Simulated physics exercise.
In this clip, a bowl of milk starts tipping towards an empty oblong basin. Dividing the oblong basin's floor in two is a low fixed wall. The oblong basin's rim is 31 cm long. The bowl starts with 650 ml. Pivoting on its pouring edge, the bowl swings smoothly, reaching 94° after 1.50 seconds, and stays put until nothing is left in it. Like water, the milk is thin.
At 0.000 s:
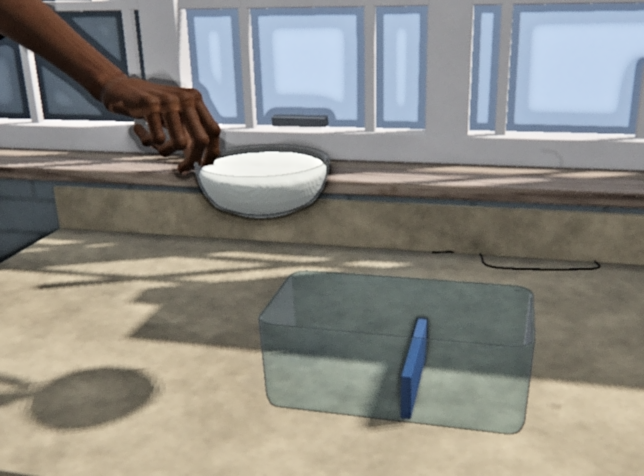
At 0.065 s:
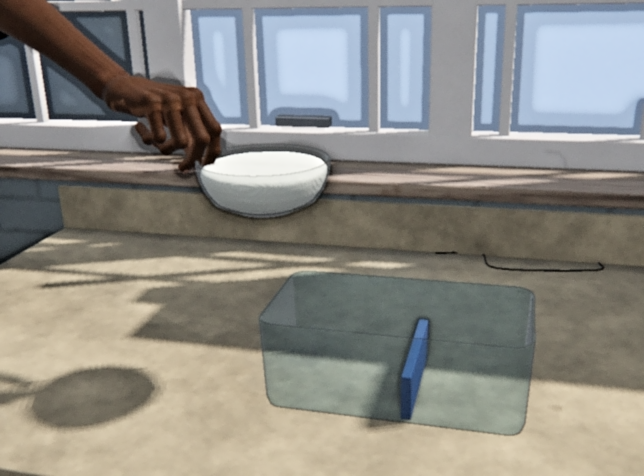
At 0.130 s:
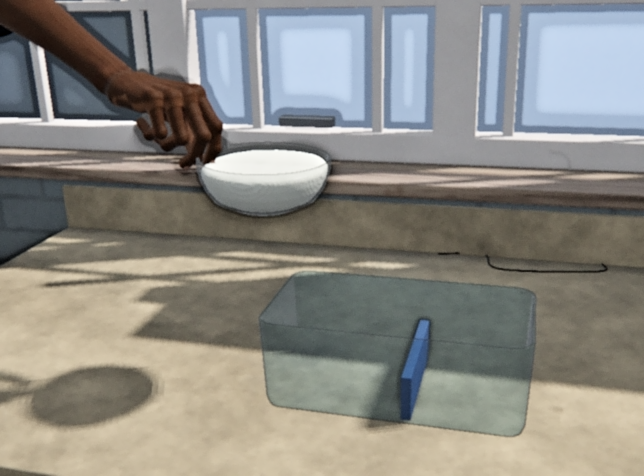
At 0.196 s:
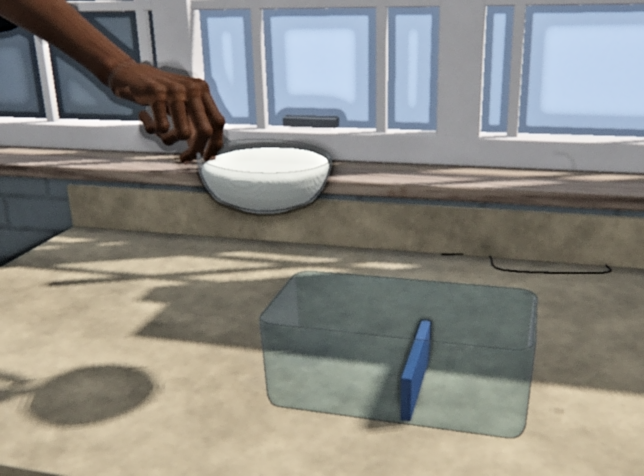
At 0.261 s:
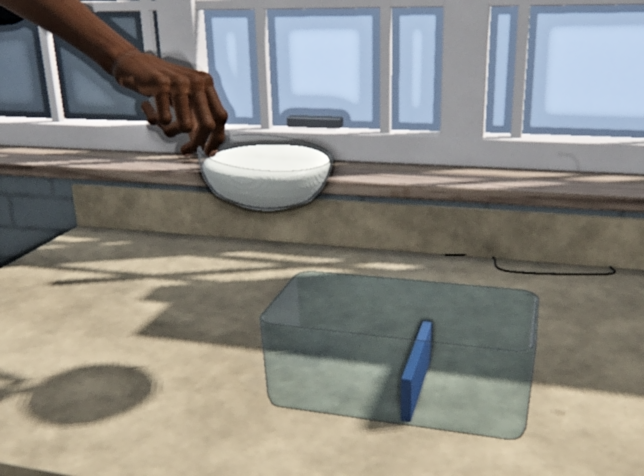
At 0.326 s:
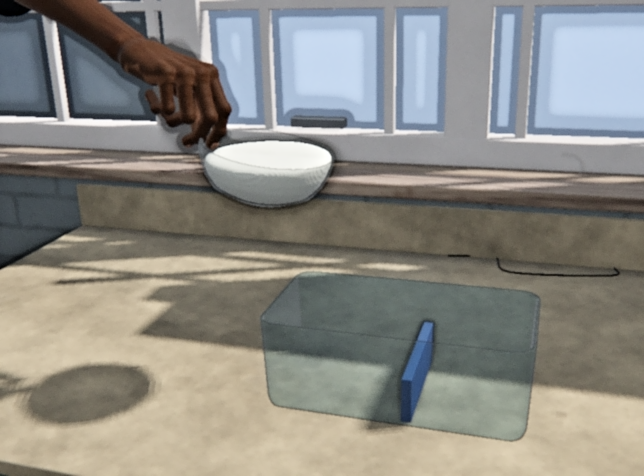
A white bowl of milk, held at its left rim by a hand, stayed level at first, then tilted slightly to the right above an empty clear basin with a blue divider inside.
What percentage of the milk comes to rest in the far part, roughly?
54 %.
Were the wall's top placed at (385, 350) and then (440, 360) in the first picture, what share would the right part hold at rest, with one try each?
90 % and 20 %.
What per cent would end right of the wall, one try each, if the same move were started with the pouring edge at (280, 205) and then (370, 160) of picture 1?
0 per cent first, 90 per cent second.
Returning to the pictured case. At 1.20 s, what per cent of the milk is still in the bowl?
I reckon near 4 per cent still sits there.
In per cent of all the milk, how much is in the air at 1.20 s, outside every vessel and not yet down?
It comes to some 12 percent of the total.
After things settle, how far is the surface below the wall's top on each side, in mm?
On the left it's about 44 mm; on the right, about 38 mm.
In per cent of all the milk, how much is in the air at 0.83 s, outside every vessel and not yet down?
Close to 40 per cent, I'd say.
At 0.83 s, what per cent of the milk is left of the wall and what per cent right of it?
Left roughly 18 per cent, right roughly 1.
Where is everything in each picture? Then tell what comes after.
It leans 0°; its right rim is at (327, 164); the milk meets the walls at (206, 164) and (325, 168); the oblong basin's rim runs from (276, 296) to (533, 317); the wall's top is at (415, 347), in the first picture.
It leans 0°; its right rim is at (327, 164); the milk meets the walls at (207, 163) and (326, 169), in the second picture.
It leans 2°; its right rim is at (328, 164); the milk meets the walls at (208, 162) and (327, 168), in the third picture.
It leans 4°; its right rim is at (328, 164); the milk meets the walls at (209, 159) and (327, 165), in the fourth picture.
It leans 7°; its right rim is at (329, 164); the milk meets the walls at (211, 156) and (328, 162), in the fifth picture.
It leans 11°; its right rim is at (330, 164); the milk meets the walls at (213, 151) and (330, 159), in the sixth picture.
After 0.83 s the tilt is 55° and 42 per cent is still to pour, 17 is left of the wall and 1 right of it.
After 1.20 s the tilt is 85° and 4 per cent is still to pour, 31 is left of the wall and 52 right of it.
After 1.58 s the tilt is 94° and 0 per cent is still to pour, 45 is left of the wall and 53 right of it.
After 2.00 s the tilt is 94° and 0 per cent is still to pour, 45 is left of the wall and 53 right of it.
In the end 45 per cent lies left of the wall, 54 right of it and 2 outside.
